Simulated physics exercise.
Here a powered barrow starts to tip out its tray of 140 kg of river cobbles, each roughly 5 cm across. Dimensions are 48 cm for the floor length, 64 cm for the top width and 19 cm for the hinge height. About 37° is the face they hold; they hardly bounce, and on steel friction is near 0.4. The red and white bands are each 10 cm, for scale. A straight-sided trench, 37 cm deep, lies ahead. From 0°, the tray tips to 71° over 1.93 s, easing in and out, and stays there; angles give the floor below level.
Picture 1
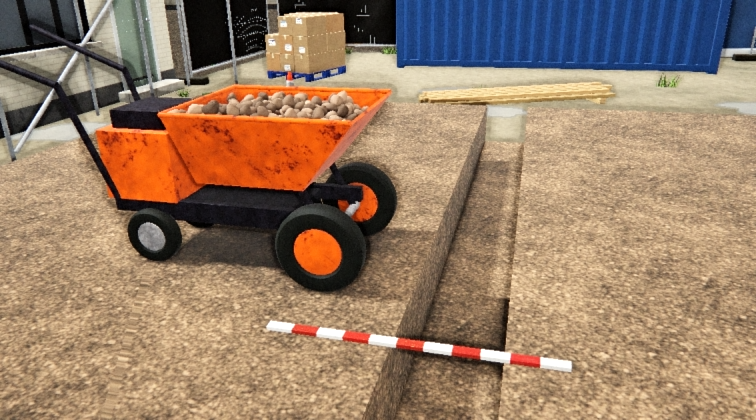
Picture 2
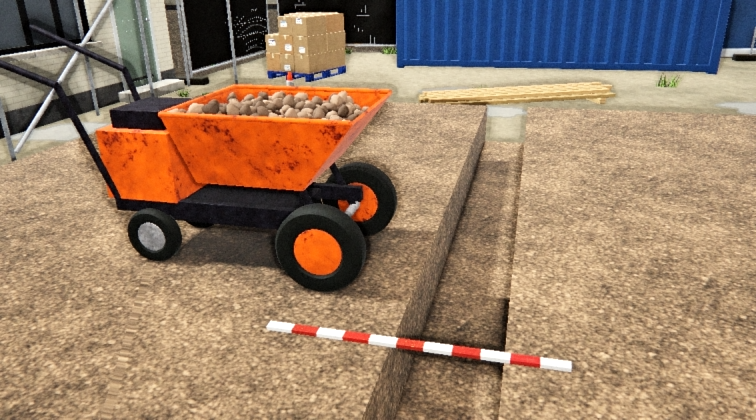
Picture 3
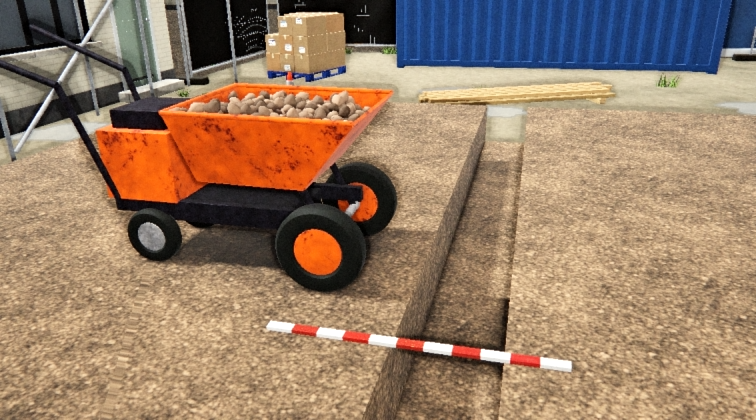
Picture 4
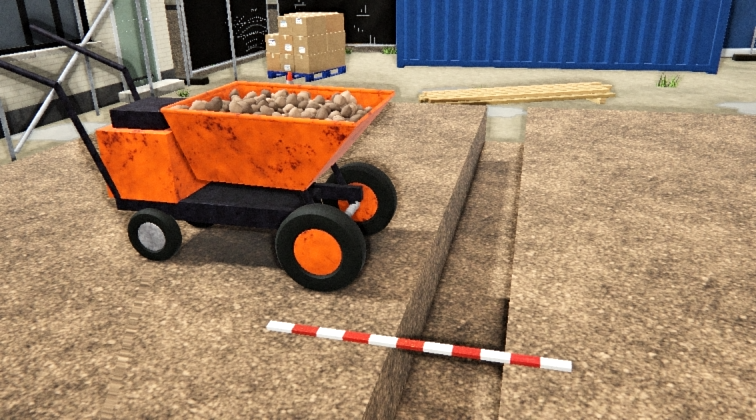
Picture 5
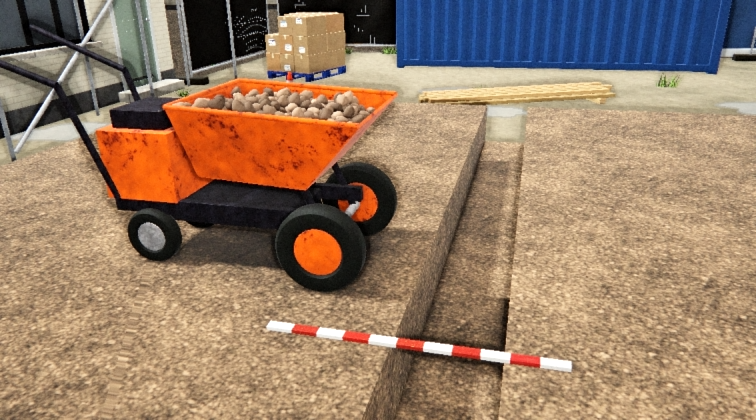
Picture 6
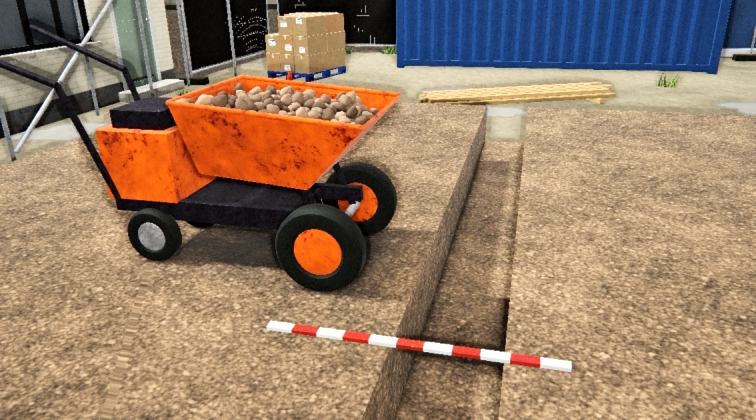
An orange powered barrow slowly tilts its tray of cobbles slightly forward beside a trench.
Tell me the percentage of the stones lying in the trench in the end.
Close to 66 %.
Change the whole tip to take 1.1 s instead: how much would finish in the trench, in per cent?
It would come to roughly 55 per cent.
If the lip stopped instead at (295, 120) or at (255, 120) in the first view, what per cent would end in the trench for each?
Near 100 then near 80 percent.
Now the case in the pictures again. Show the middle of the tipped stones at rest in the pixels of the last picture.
Somewhere near pixel (492, 325).
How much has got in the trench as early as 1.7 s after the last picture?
By then, around 35 percent.
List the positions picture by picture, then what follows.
The first picture shows lip at (351, 124), floor tilted 0°, highest stones at (300, 100).
The second picture shows lip at (351, 124), floor tilted 0°, highest stones at (301, 100).
The third picture shows lip at (353, 125), floor tilted 1°, highest stones at (302, 99).
The fourth picture shows lip at (355, 125), floor tilted 2°, highest stones at (296, 98).
The fifth picture shows lip at (358, 127), floor tilted 3°, highest stones at (285, 96).
In the sixth picture, the tray is at 5°, its lip at (362, 128); the top of the load is at (276, 94).
Then, 1.2 s after the last picture the floor is at 60°, 97 % in the tray, 3 % in the trench; the foremost stones are at (486, 232).
Then, 1.7 s after the last picture the floor is at 71°, 39 % in the tray, 34 % in the trench, 26 % past the trench; the foremost stones are at (631, 281).
Then, 2.1 s after the last picture the floor is at 71°, 18 % in the tray, 48 % in the trench, 34 % past the trench; the foremost stones are at (720, 303).
Then, 4.0 s after the last picture the floor is at 71°, 0 % in the tray, 66 % in the trench, 34 % past the trench; the foremost stones are past the picture's edge.
